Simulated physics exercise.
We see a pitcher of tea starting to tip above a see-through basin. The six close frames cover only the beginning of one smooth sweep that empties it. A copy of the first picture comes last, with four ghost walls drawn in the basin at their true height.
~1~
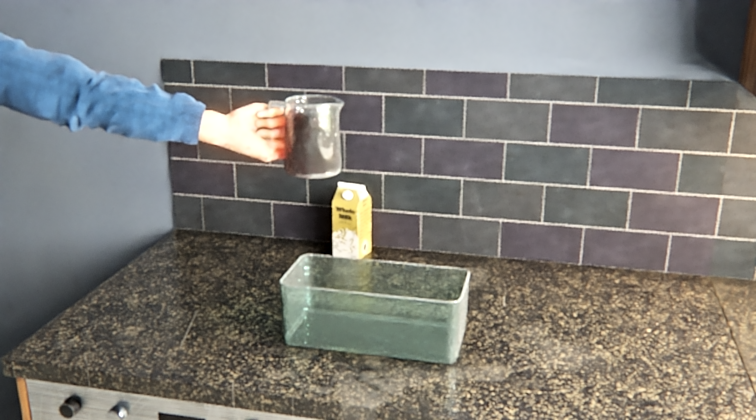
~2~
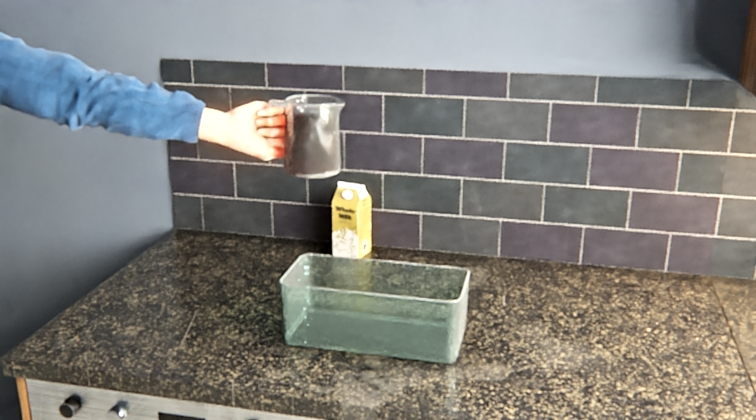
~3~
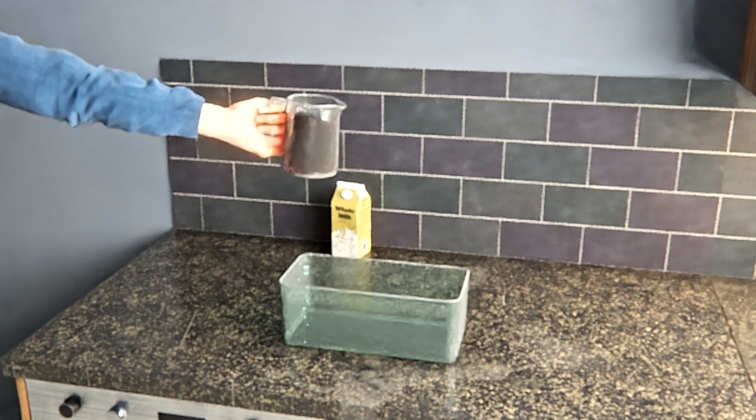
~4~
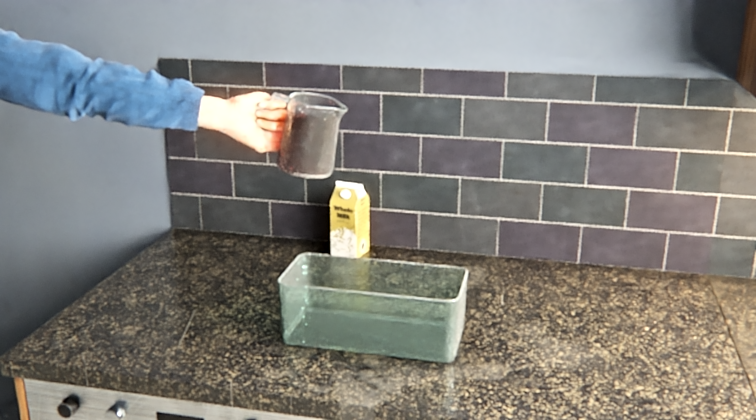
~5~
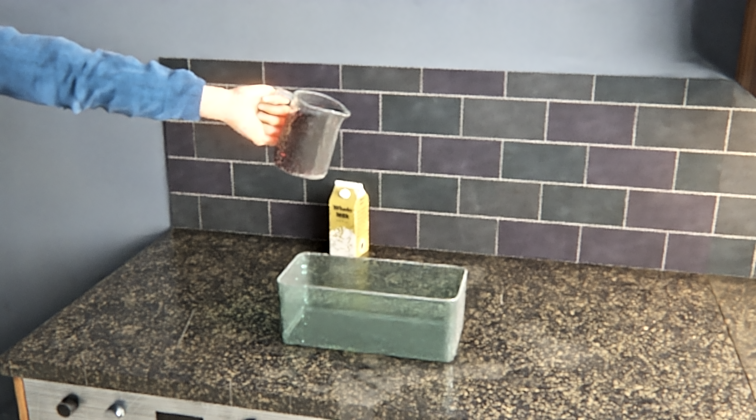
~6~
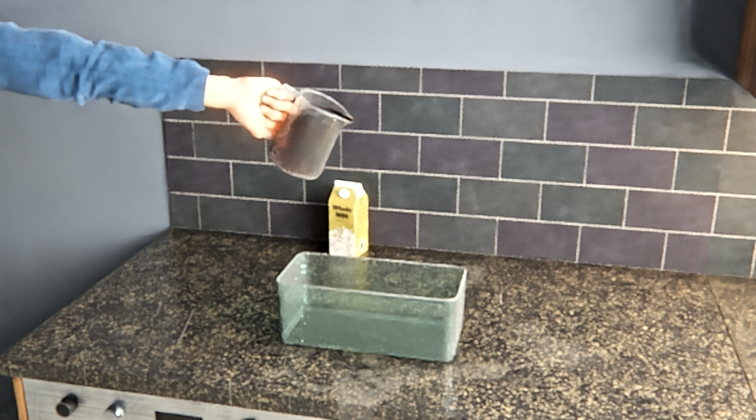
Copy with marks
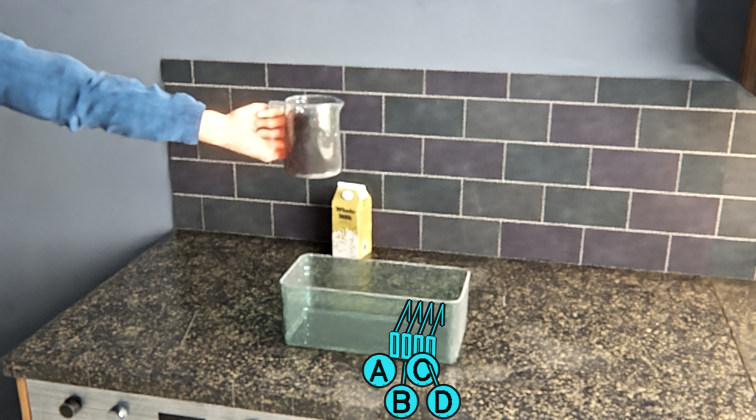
A hand in a blue sleeve, reaching in from the left, holds a clear pitcher of dark liquid upright, then tilts it gradually rightward above a see-through, greenish basin. The basin sits on a speckled brown stone counter, with a yellow and white milk carton behind it. Dark purple and green-grey tiles line the wall, seen from slightly above in a nearly steady view.
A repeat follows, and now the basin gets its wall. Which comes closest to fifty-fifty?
The best slot is B.
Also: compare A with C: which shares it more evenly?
That would be A.
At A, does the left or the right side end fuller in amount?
The right side.
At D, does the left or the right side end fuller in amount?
The left side.
On the marked copy, A at (393, 360); B at (405, 362); C at (417, 363); D at (429, 364).
With A, about 21 % ends left of the wall and 76 % right of it; 4 % is lost outside.
With B, about 54 % ends left of the wall and 41 % right of it; 4 % is lost outside.
With C, about 89 % ends left of the wall and 3 % right of it; 7 % is lost outside.
With D, about 87 % ends left of the wall and 6 % right of it; 7 % is lost outside.
